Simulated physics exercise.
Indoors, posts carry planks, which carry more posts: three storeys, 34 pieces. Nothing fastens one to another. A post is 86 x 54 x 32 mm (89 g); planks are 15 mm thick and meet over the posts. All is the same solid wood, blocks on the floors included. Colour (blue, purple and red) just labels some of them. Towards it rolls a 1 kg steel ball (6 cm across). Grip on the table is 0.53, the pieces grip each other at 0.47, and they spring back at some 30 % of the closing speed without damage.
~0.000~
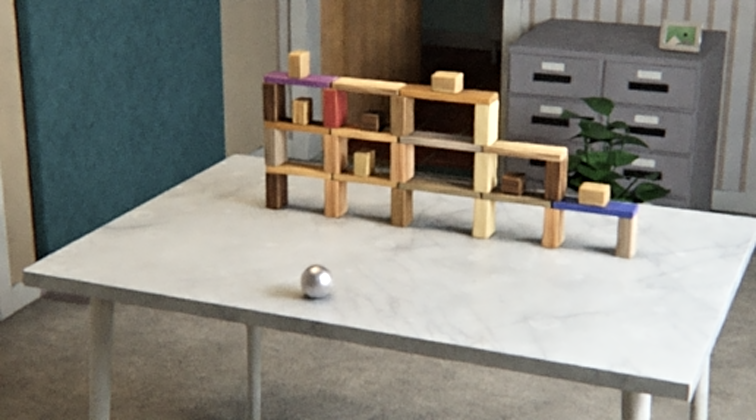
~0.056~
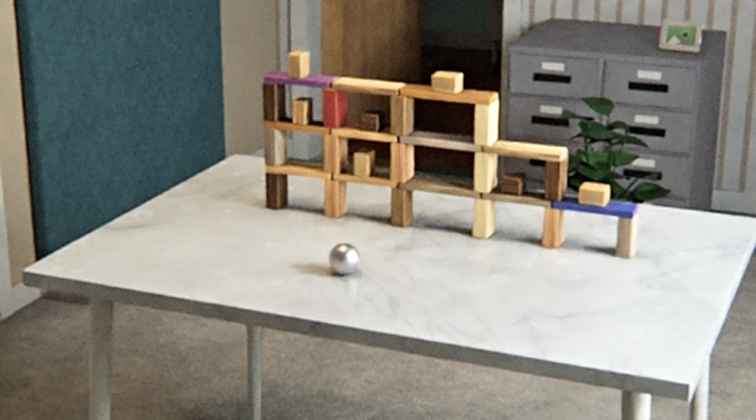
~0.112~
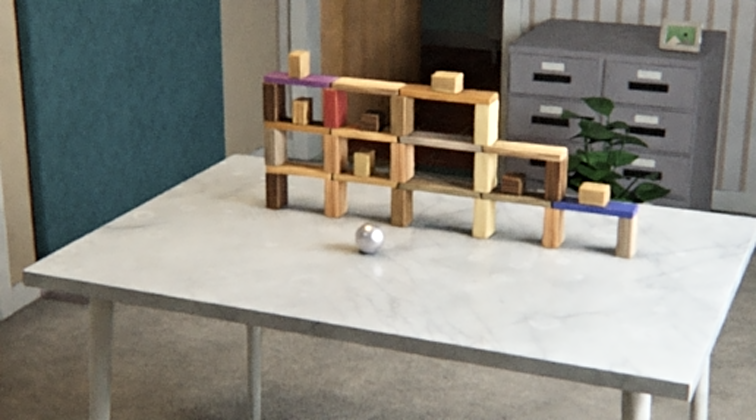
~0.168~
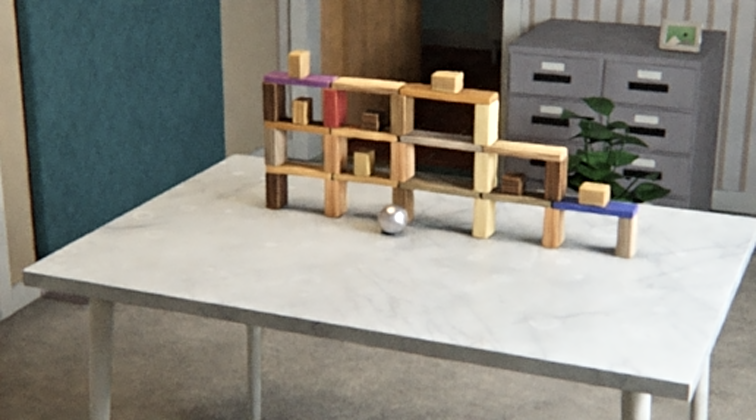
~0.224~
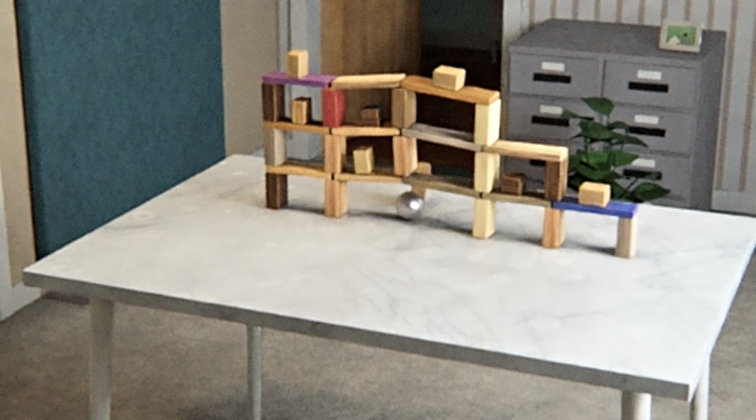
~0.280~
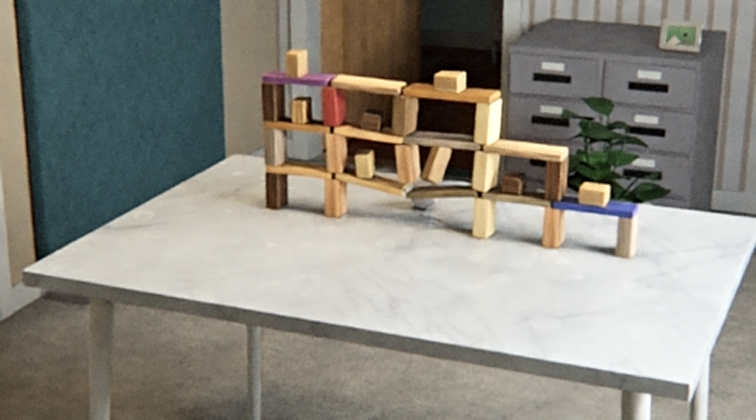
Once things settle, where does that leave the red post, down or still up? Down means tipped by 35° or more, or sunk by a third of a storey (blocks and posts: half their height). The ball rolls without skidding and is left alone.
In the end the red post comes down.
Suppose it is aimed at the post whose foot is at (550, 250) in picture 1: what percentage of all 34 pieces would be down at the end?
In that case 30 per cent.
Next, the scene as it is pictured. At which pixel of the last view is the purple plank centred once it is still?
At about (312, 225).
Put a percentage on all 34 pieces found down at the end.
Near 70 per cent.
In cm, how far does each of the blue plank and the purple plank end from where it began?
About: Blue 0, purple 32.
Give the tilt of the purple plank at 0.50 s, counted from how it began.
About 5°.
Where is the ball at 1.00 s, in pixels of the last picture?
At about (548, 292).
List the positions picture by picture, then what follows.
In the first frame (pixels give the middle of a visible side), ball (317, 281) 39 cm from contact, 2.3 m/s; red post (330, 109); blue plank (593, 211); purple plank (296, 83); none has stirred.
Ball (344, 259) 26 cm from contact, 2.3 m/s; red post (330, 109), in the second frame.
Ball (370, 238) 13 cm from contact, 2.3 m/s; red post (330, 109), in the third frame.
Ball (393, 219) after contact, 2.0 m/s; red post (330, 109); one has shifted, in the fourth frame.
Ball (409, 205) after contact, 1.6 m/s; red post (329, 109); steepest lean 13°, the post at (423, 164); movement in 13 of them, in the fifth frame.
Ball after contact, 1.6 m/s; red post (329, 107) 5 mm from its place; purple plank (294, 81) 5 mm from its place; blue plank (593, 211); movement in 16 of them, in the sixth frame.
After 0.50 s, ball still moving; 14 of the 34 pieces down; red post 6° from how it stood; purple plank 6° from how it stood.
After 1.00 s, ball still moving; 23 of the 34 pieces down; red post on its side; purple plank 66° from how it stood, 15 cm lower.
In the end (2.6 s), ball rolling away; 23 of the 34 pieces down; red post on its side; purple plank upside down; blue plank unmoved. From the last view, middles, red post near (381, 222), purple plank near (312, 225).
